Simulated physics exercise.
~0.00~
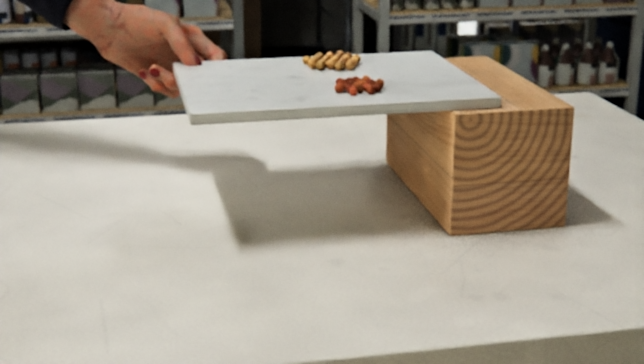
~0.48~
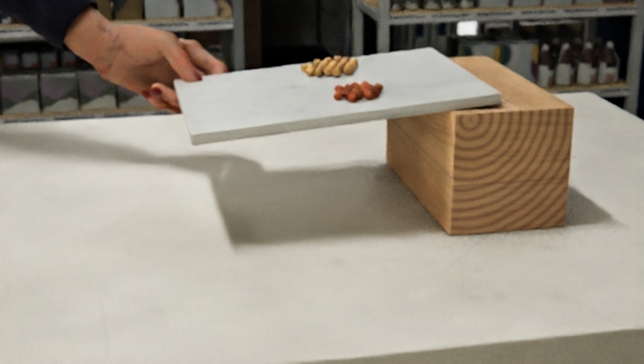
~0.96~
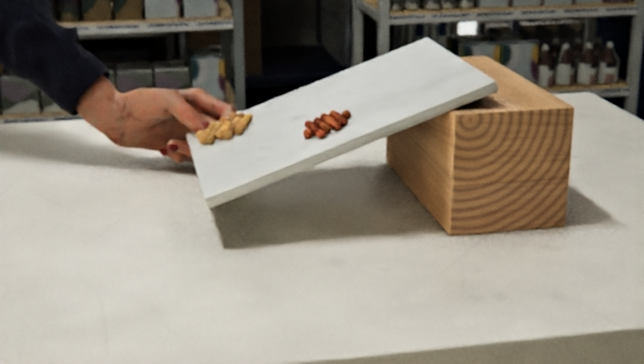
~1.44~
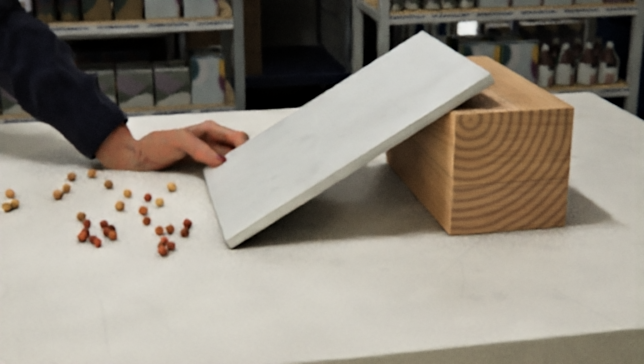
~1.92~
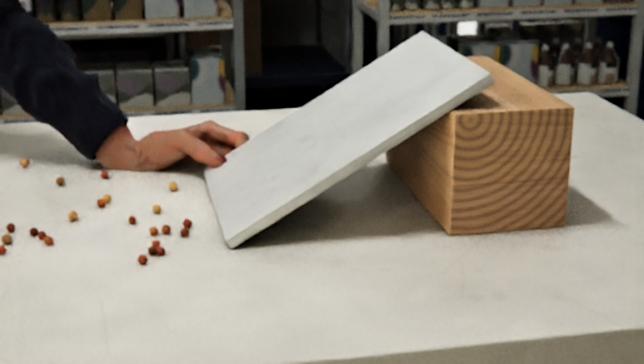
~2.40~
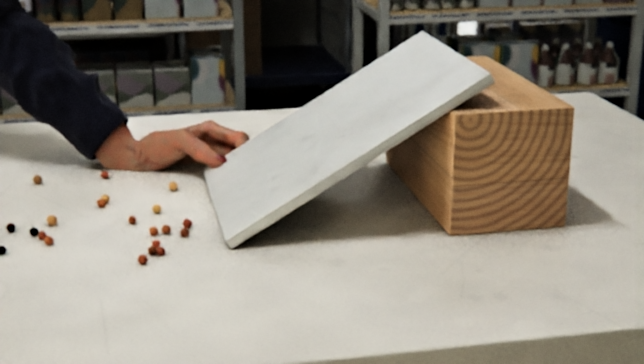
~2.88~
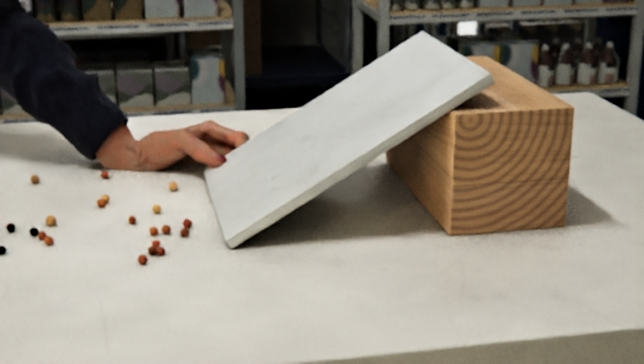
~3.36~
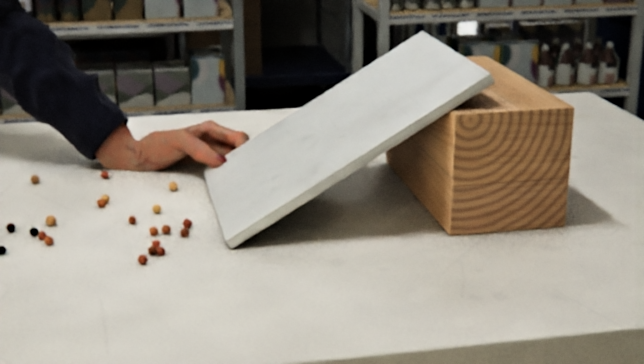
On a pale counter in front of storage shelves, a hand lowered one end of a white board propped on a wooden block, and two small heaps of tan and reddish pieces slid off, scattered leftward and came to rest beside the tilted board.
